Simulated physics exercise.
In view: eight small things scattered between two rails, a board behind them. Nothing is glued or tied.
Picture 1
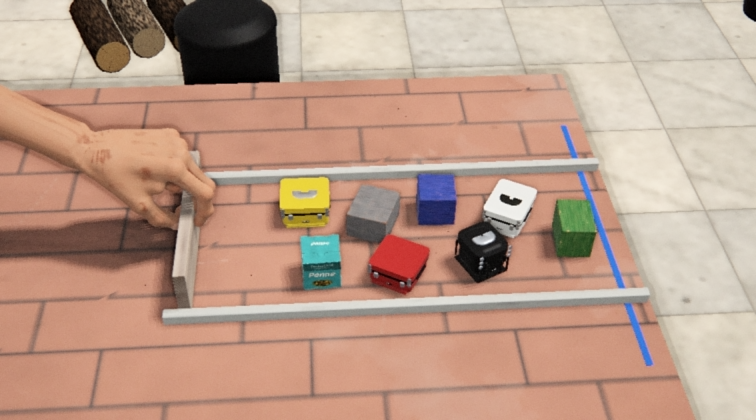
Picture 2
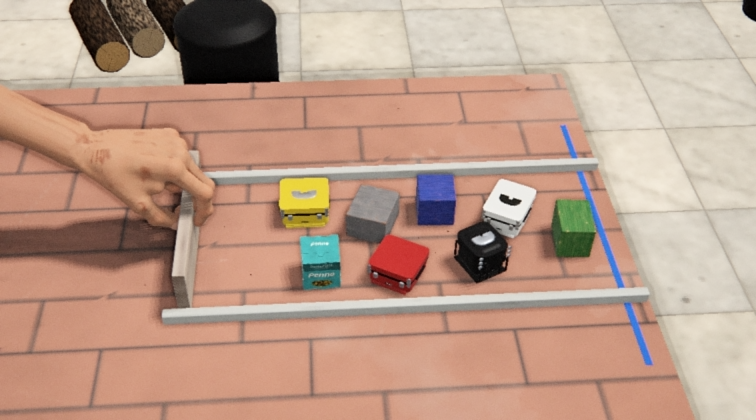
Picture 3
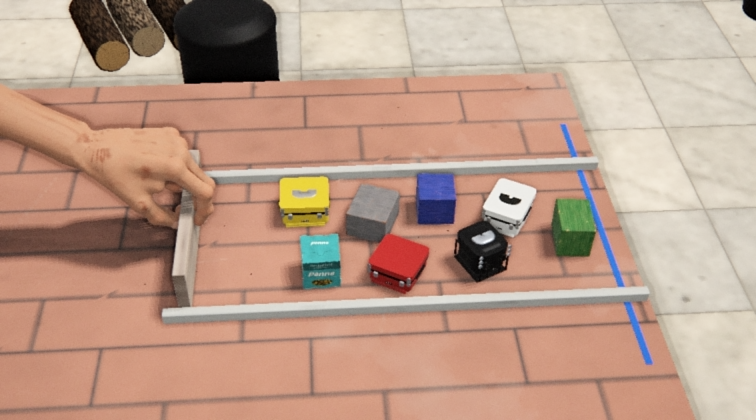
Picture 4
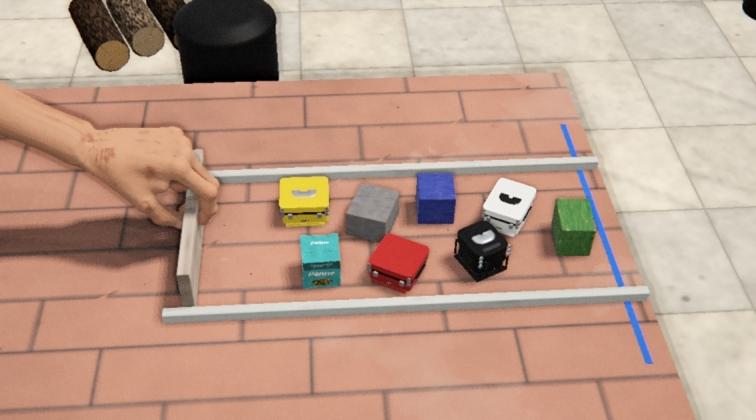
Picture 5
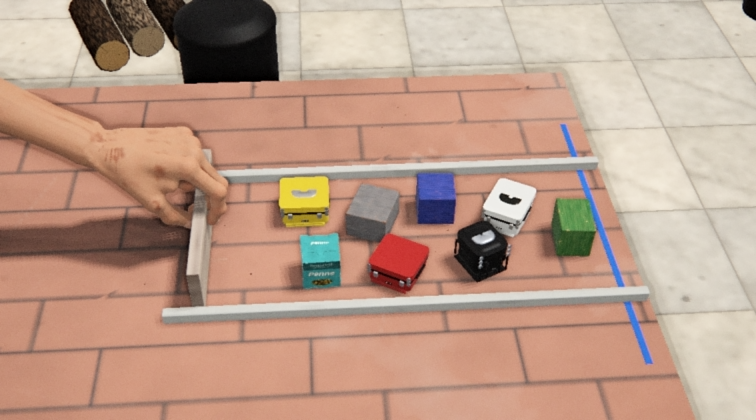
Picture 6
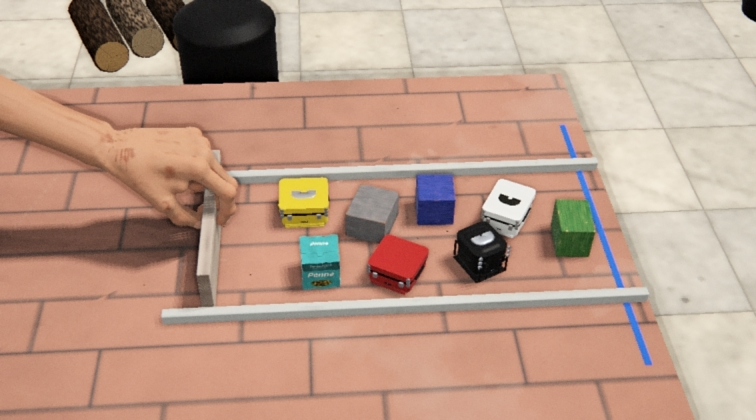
We see a hand holding a board upright at the left end of two rails on a brick-patterned surface, then sliding it slightly right toward eight small cases and blocks, which stay still near a blue line.
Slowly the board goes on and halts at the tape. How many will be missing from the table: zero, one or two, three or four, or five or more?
The number that fall off is five or more.
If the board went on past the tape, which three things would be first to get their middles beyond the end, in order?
They are the green block, the white case, the black case.
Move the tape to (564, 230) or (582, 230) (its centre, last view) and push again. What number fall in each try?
It would be 4 and 5.
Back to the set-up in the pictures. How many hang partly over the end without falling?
Overhanging: 2.
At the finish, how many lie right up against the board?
The number is 2.
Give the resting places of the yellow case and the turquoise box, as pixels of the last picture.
Near (612, 187) and (636, 256).
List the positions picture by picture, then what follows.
Green block (573, 228); white case (509, 209); black case (482, 251); board (190, 228); tape (601, 229), in the first frame.
White case (509, 210); yellow case (305, 203), in the second frame.
Black case (482, 250); blue block (436, 199), in the third frame.
Green block (573, 227); red case (399, 264), in the fourth frame.
White case (509, 209); board (202, 226), in the fifth frame.
Green block (572, 228); white case (508, 210); black case (481, 251); board (212, 226); tape (600, 229), in the sixth frame.
Early on, none off yet; green block at rest near (572, 228); white case at rest near (508, 210); black case at rest near (481, 251).
A while later, none off yet; green block travelled about its own width near (626, 234); white case travelled well along near (591, 213); black case travelled well along near (584, 248).
Finally, the number that fall off is five or more; lost, grey block, red case, blue block, black case, white case and green block.
